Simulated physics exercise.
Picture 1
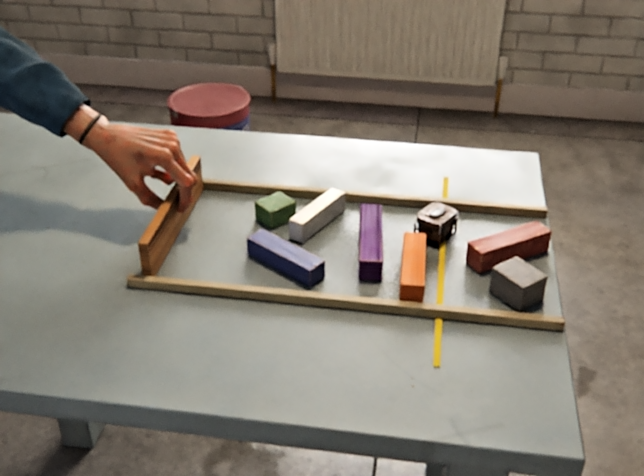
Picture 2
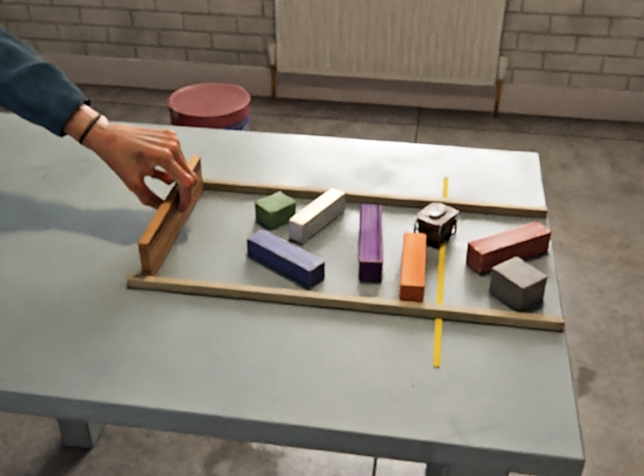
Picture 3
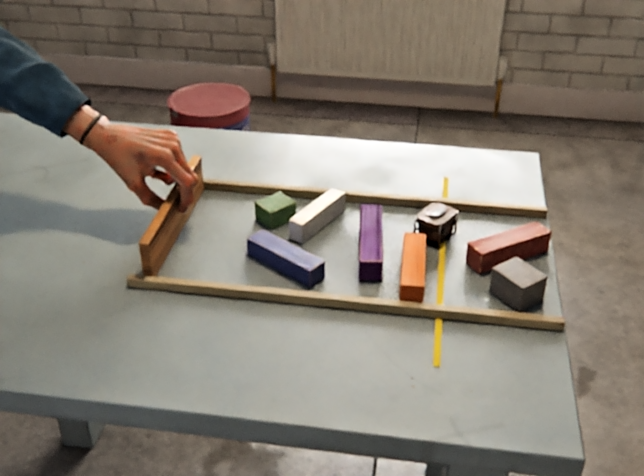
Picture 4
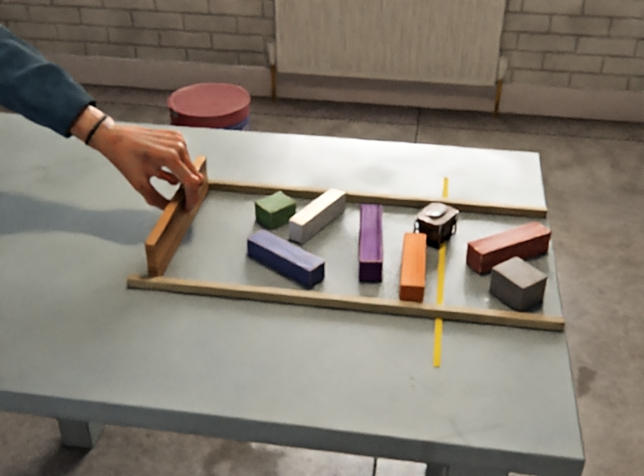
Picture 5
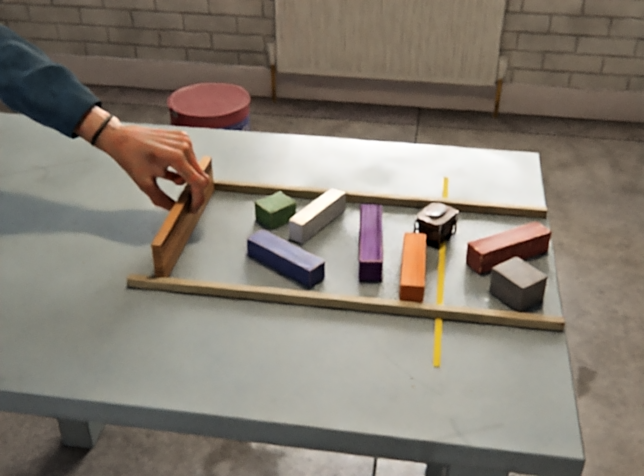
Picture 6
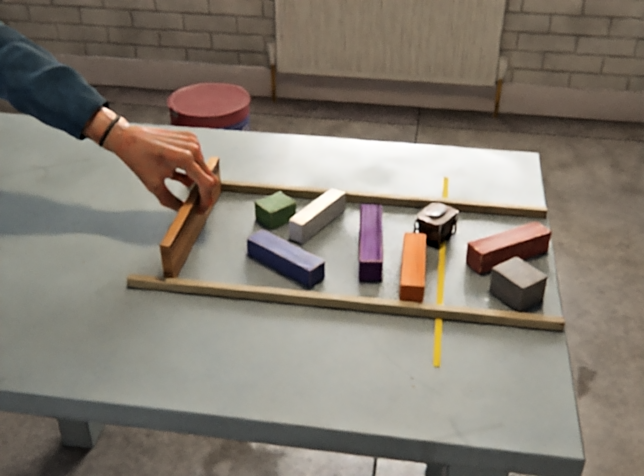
At first, a hand grips an upright wooden board at the left end of a railed track on a table, with colourful blocks, sticks and a small brown case lying ahead. Then the hand slides the board slightly to the right between the rails, while the other objects stay still.
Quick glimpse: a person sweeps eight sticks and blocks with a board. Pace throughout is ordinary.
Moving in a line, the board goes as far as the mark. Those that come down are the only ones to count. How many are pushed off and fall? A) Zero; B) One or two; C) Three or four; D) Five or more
The answer is A.
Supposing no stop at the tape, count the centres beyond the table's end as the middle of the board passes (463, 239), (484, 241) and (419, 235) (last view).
1, 3 and 0.
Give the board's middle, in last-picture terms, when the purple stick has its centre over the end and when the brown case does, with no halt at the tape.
The purple stick puts it at (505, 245), the brown case at (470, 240).
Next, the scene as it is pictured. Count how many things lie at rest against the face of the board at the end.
The number is 2.
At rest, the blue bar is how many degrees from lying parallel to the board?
About 0 degrees.
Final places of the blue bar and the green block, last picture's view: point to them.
About (453, 278), and the other about (458, 218).
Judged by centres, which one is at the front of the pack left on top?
The red bar is it.
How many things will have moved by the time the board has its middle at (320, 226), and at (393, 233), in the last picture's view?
In order, the tallies are 4 and 7.
Early on, none off yet; grey block at rest near (518, 284); red bar at rest near (509, 247); brown case at rest near (436, 224).
Finally, the number that fall off is zero.
